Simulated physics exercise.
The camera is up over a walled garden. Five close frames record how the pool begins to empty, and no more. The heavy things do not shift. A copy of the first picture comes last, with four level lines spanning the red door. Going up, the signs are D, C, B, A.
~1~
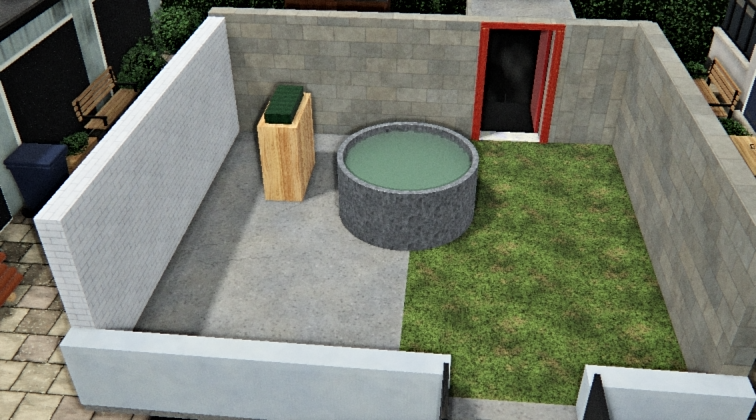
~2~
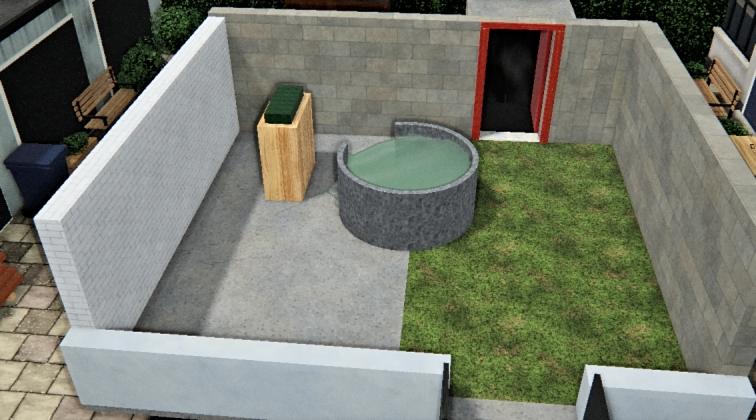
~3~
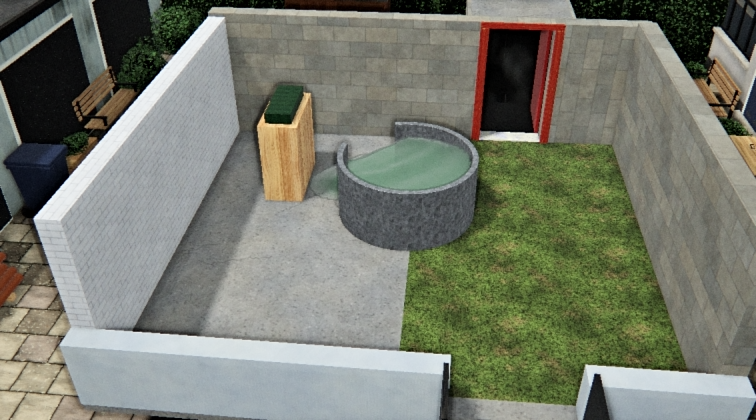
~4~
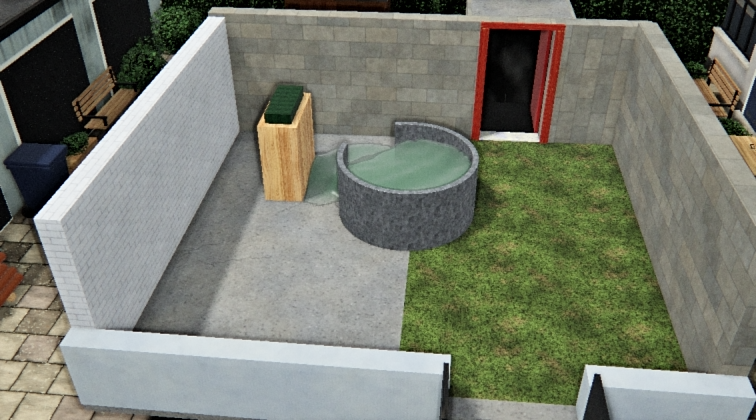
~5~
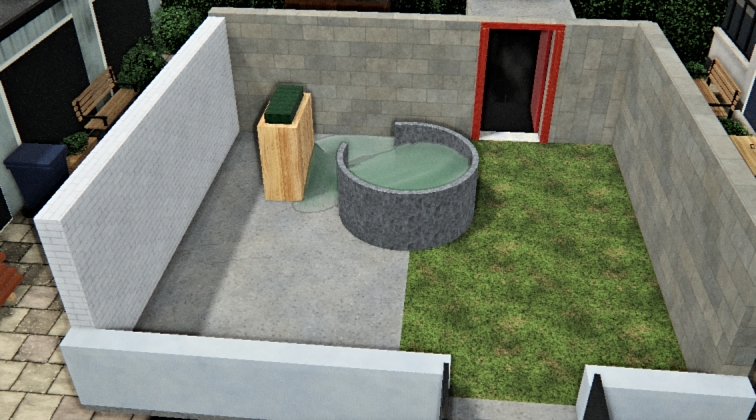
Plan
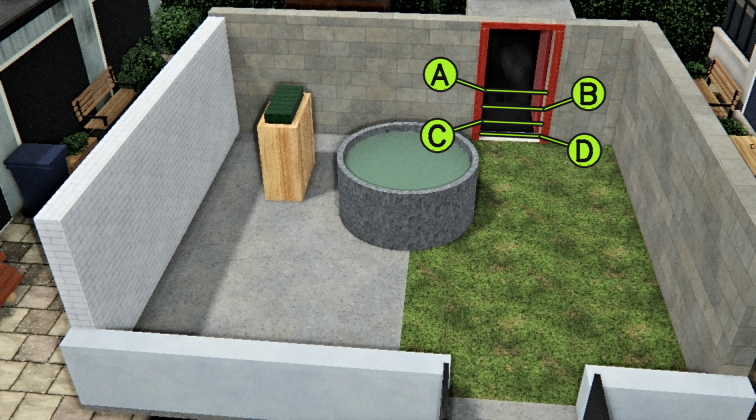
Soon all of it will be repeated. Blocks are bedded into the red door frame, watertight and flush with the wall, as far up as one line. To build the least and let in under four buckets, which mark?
Line D just does it.
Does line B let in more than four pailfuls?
No, not at all.
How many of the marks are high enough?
All four.
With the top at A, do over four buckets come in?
No, not at all.
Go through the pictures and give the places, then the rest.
Water in the pool at rest, its middle at (408, 160); foot of the red doorway at (509, 141); open gate at (518, 356).
Water covers 1 % of the ground and shows as far out as (335, 190).
Water covers 3 % of the ground and shows as far out as (316, 182).
Water covers 6 % of the ground and shows as far out as (322, 157).
Water covers 8 % of the ground and shows as far out as (329, 139).
On the marked copy, A at (515, 91); B at (513, 107); C at (511, 122); D at (510, 134); from the bottom up D, C, B, A.
If A is chosen, nothing gets over.
If B is chosen, nothing gets over.
If C is chosen, nothing gets over.
If D is chosen, nothing gets over.
